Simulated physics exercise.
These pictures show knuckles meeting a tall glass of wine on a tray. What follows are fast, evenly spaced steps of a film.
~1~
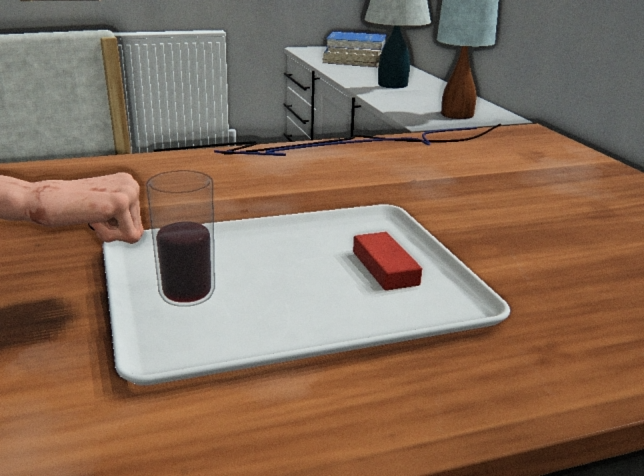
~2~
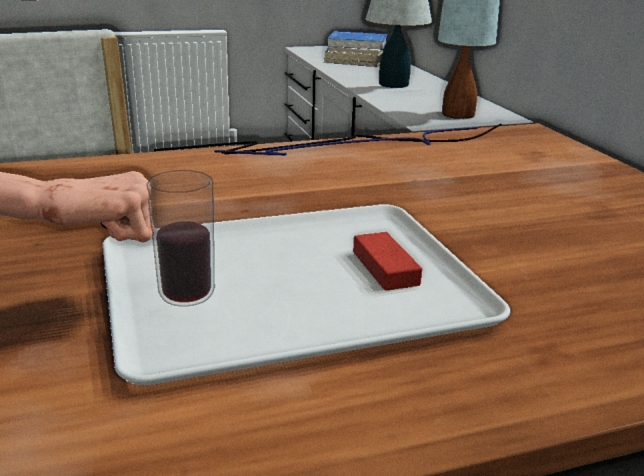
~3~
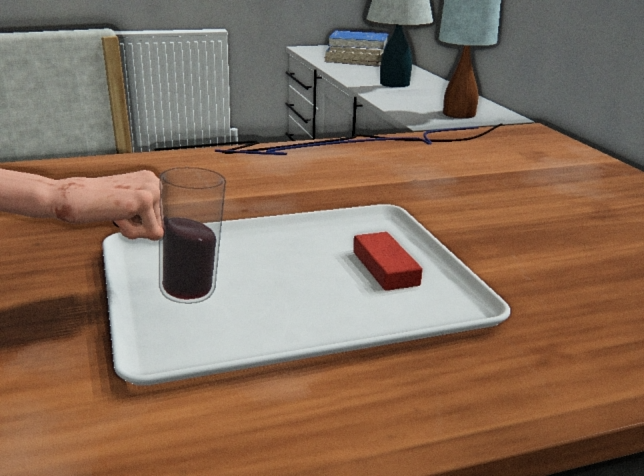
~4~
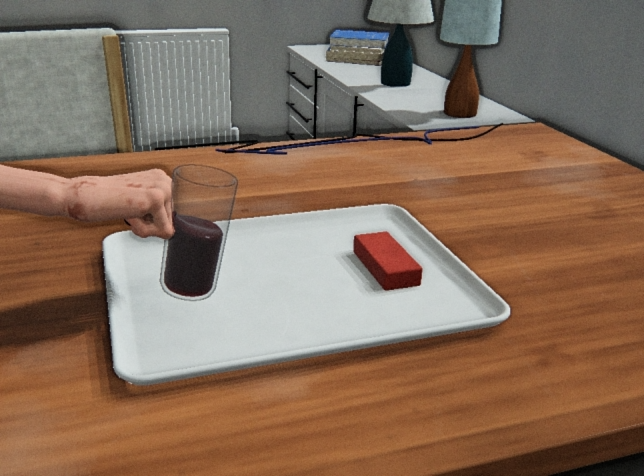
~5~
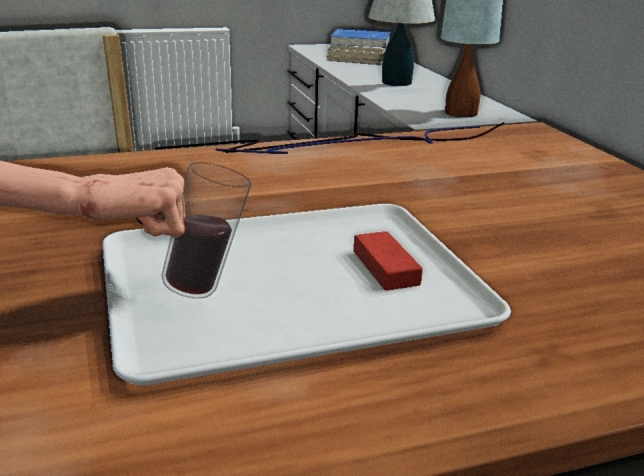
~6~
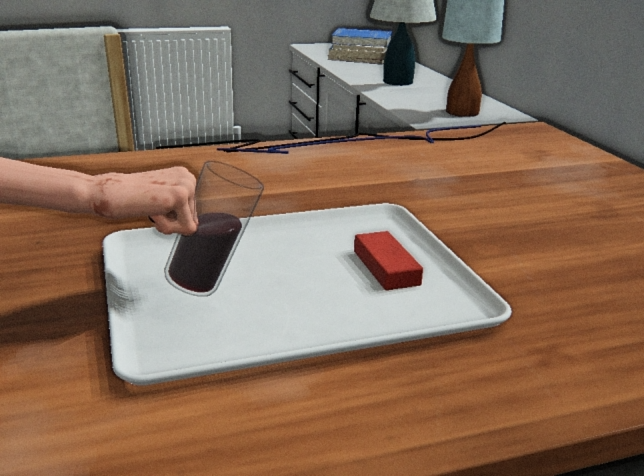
At the start, knuckles touch the left side of an upright tall glass of dark wine on a white tray, with a red block to the right. The hand pushes rightward, and the glass begins leaning right. The lean steadily deepens as the wine shifts inside, while the block stays still.
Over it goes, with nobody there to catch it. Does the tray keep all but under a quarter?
Yes, under a quarter goes past its edge.
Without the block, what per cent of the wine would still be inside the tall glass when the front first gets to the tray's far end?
Tall glass content at that instant: ~ 65 per cent.
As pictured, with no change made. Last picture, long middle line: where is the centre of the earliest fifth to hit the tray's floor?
Around (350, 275).
A moment on, the tall glass is falling and 100 per cent is in the glass, 0 on the tray and 0 above or beyond its rim.
Next, the tall glass lies on its side and 97 per cent is in the glass, 1 on the tray and 2 above or beyond its rim.
Then the tall glass lies on its side and 57 per cent is in the glass, 29 on the tray and 14 above or beyond its rim.
Later the tall glass lies on its side and 29 per cent is in the glass, 58 on the tray and 13 above or beyond its rim.
At rest 88 per cent is held by tray and glass, 12 is off the tray.
